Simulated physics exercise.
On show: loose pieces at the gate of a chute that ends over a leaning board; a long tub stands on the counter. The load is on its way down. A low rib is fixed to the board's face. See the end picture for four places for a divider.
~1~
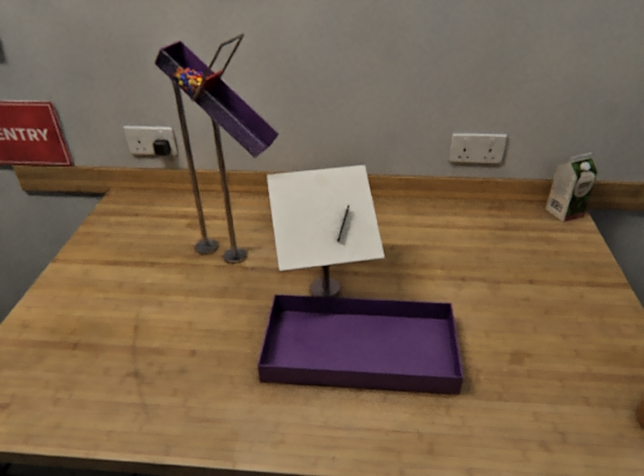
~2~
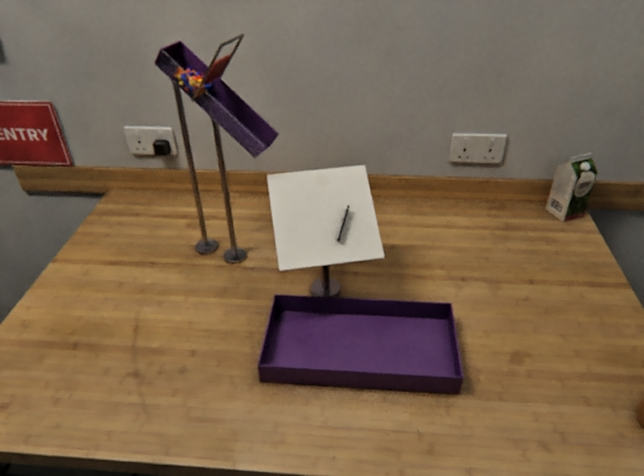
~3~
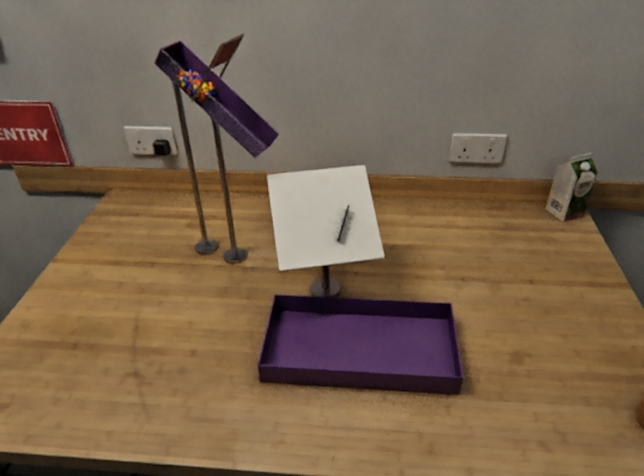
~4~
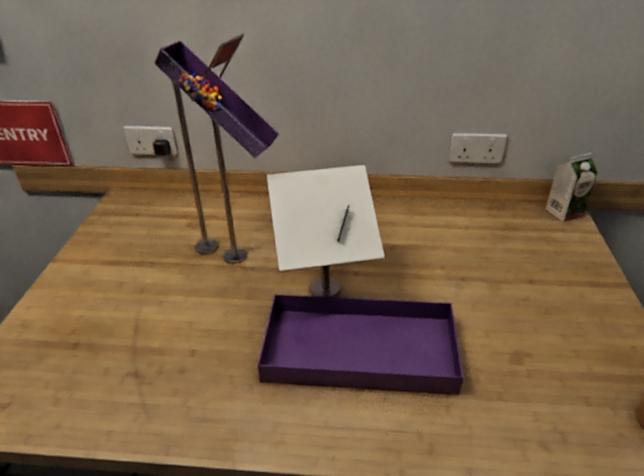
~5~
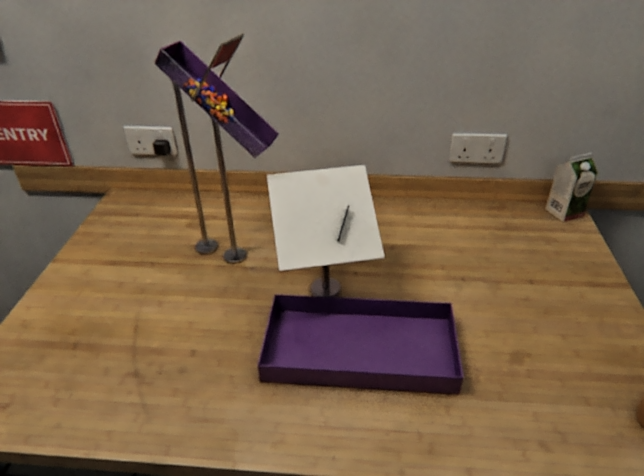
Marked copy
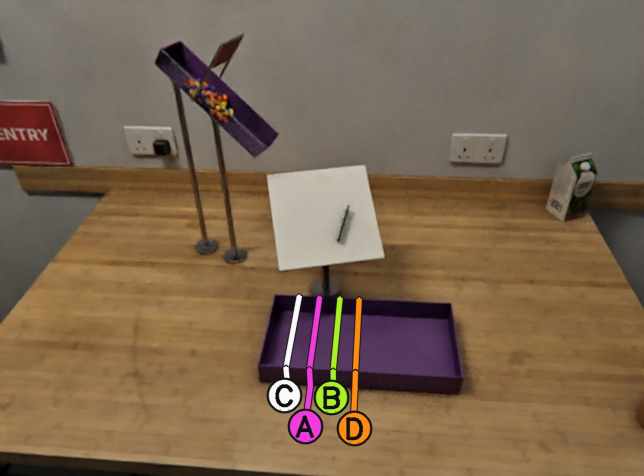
On a wooden counter, a small gate swung up on a raised purple chute, and a cluster of colourful pieces slid partway down it to the right, above a tilted white board and an empty purple tub.
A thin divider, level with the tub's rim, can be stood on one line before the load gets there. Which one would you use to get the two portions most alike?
I would pick line B.
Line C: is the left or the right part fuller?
Right.
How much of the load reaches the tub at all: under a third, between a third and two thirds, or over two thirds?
It is over two thirds.
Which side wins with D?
Left.
On the marked copy, line A crosses the front rim at (309, 368); line B crosses the front rim at (333, 369); line C crosses the front rim at (286, 367); line D crosses the front rim at (355, 371).
Choosing A, of what is caught, a small part on the left of the divider, nearly all on the right.
Choosing B, of what is caught, about half on the left of the divider, about half on the right.
Choosing C, of what is caught, none on the left of the divider, all on the right.
Choosing D, of what is caught, most on the left of the divider, a small part on the right.
